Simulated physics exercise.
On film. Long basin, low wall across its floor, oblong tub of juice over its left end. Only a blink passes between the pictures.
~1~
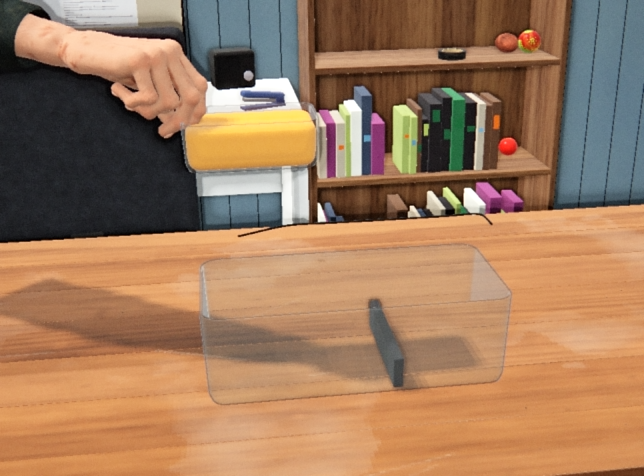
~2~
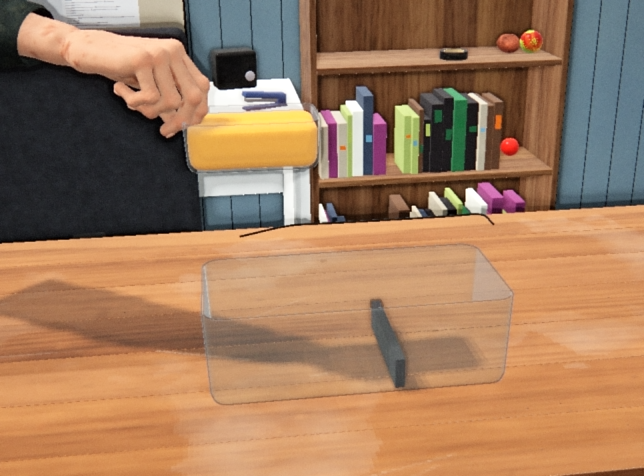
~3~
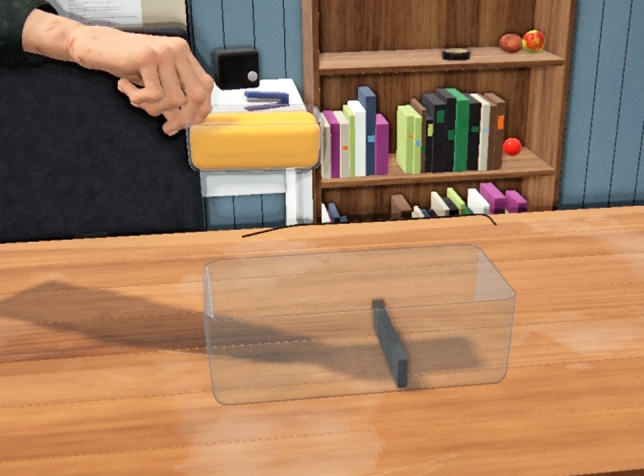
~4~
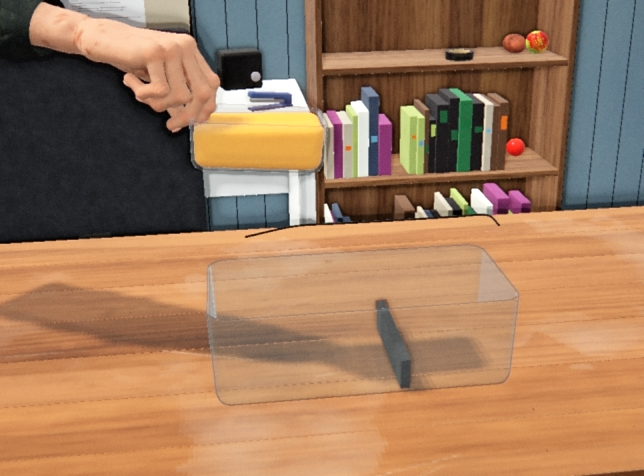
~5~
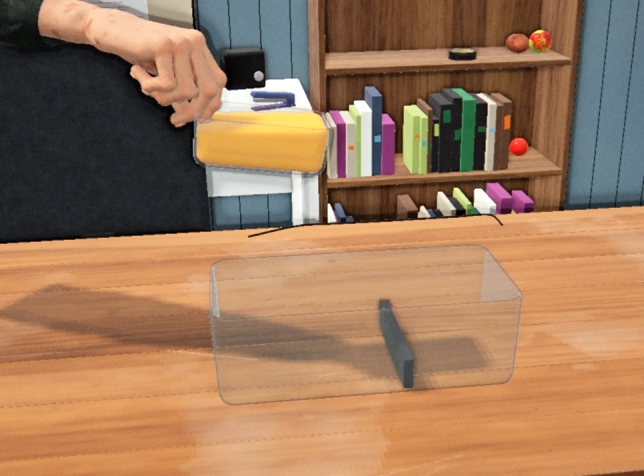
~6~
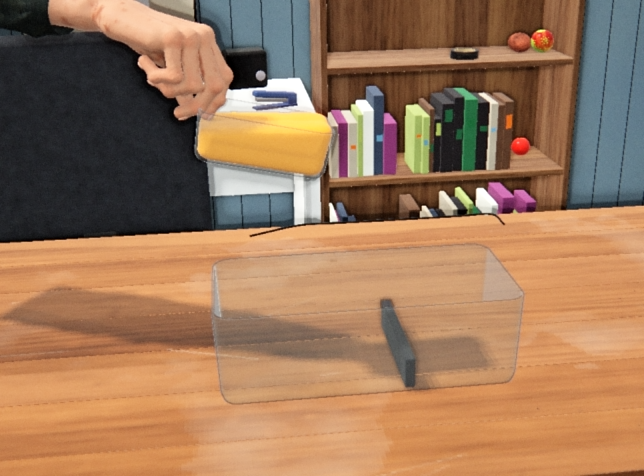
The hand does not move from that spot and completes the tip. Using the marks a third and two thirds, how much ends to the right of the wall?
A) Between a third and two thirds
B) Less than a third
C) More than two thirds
A, between a third and two thirds.
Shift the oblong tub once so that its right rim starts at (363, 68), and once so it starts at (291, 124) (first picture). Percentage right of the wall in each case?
Near 75 in a hundred first, near 5 in a hundred second.
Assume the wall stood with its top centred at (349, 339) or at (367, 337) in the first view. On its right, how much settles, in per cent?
First try close to 75 percent, second try close to 65 percent.
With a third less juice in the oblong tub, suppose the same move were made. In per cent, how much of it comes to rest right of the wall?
Estimate: Close to 15 per cent.
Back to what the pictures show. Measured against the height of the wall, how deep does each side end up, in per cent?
Left 20 per cent, right 30.
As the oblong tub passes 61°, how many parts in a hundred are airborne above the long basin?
I'd say some 45 per cent.
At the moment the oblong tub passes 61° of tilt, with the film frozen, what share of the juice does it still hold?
Close to 30 parts in a hundred remain.
A moment on, the oblong tub is tipped part way and 30 per cent is still to pour, 10 is left of the wall and 15 right of it.
Next, the oblong tub is tipped on its side and 7 per cent is still to pour, 37 is left of the wall and 49 right of it.
Then the oblong tub is tipped on its side and 0 per cent is still to pour, 46 is left of the wall and 50 right of it.
Later the oblong tub is tipped on its side and 0 per cent is still to pour, 48 is left of the wall and 50 right of it.
At rest 48 per cent lies left of the wall, 50 right of it and 2 outside.
